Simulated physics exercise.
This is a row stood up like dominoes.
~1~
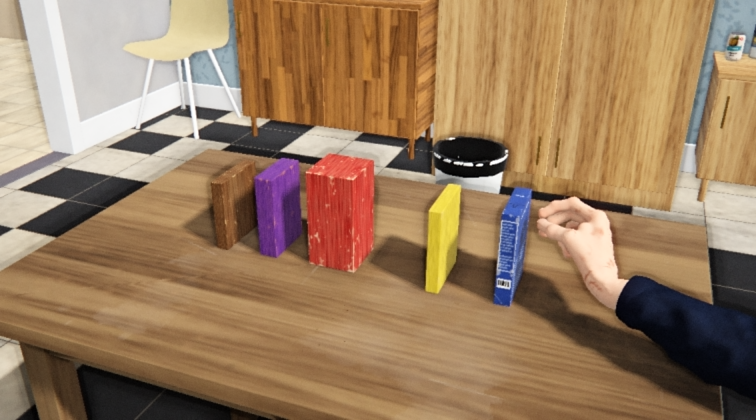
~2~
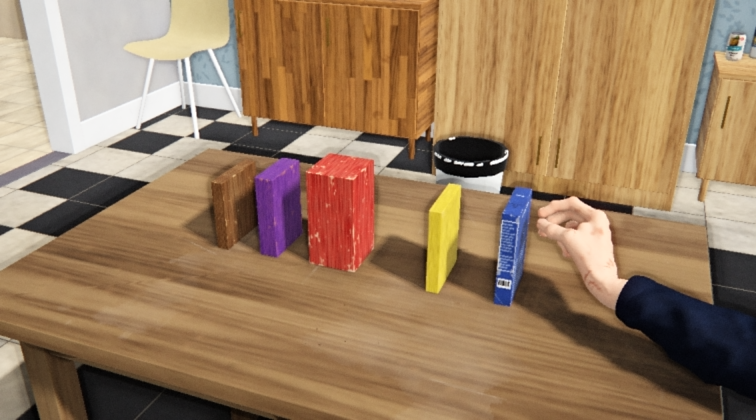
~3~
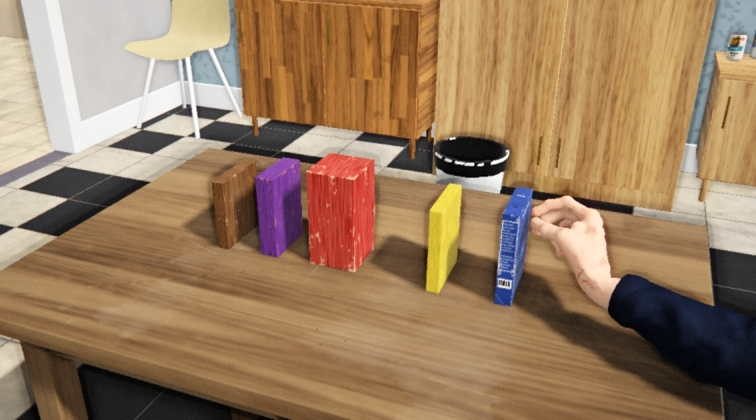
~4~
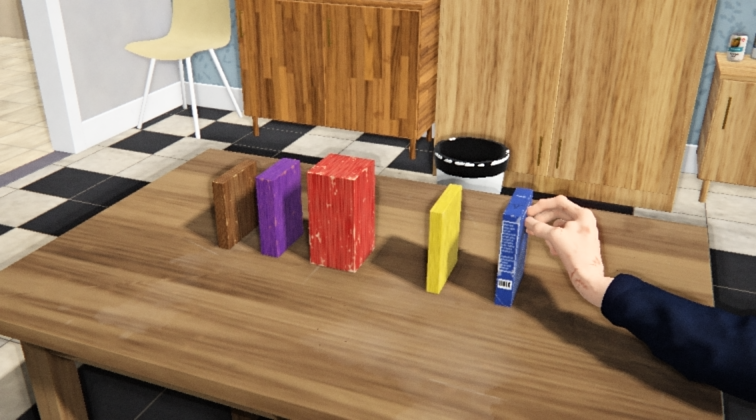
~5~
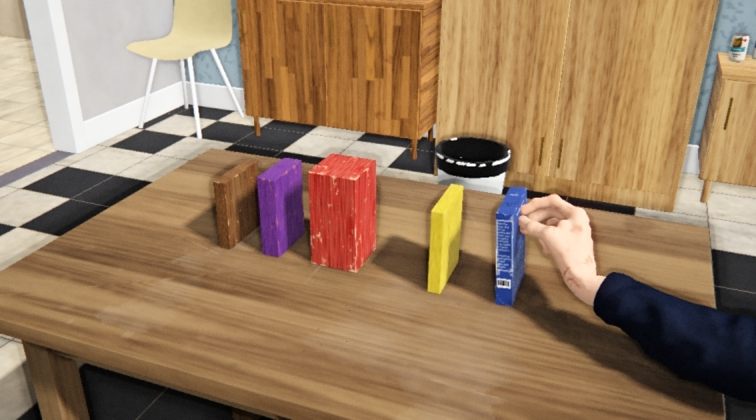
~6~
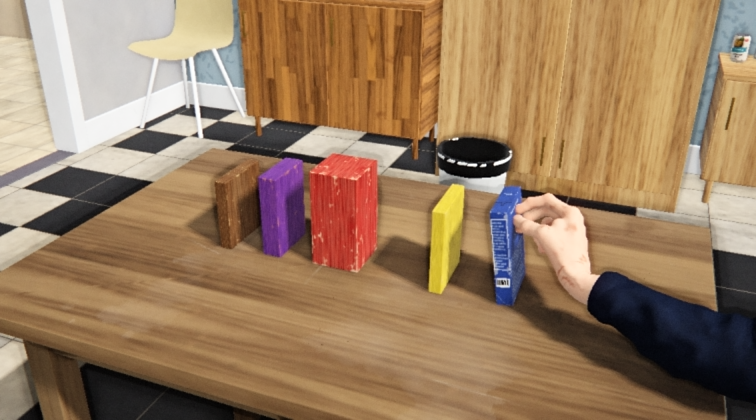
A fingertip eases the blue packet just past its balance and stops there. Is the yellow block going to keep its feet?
The yellow block falls over.
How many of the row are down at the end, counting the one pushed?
In all, 2.
Then, 0.30 s after the last picture, blue packet 40° over; yellow block tipped 7° from how it was near (442, 237).
Then, 0.40 s after the last picture, blue packet 60° over; yellow block tipped 35° from how it was near (421, 237).
Then, 0.50 s after the last picture, blue packet 74° over; yellow block tipped 66° from how it was near (405, 248).
Then, 0.70 s after the last picture, blue packet 78° over; yellow block on its side near (405, 258).
At rest, tipped over on the table, yellow block; the other 2 in place. Seen from the same camera at the end, yellow block near (405, 263).
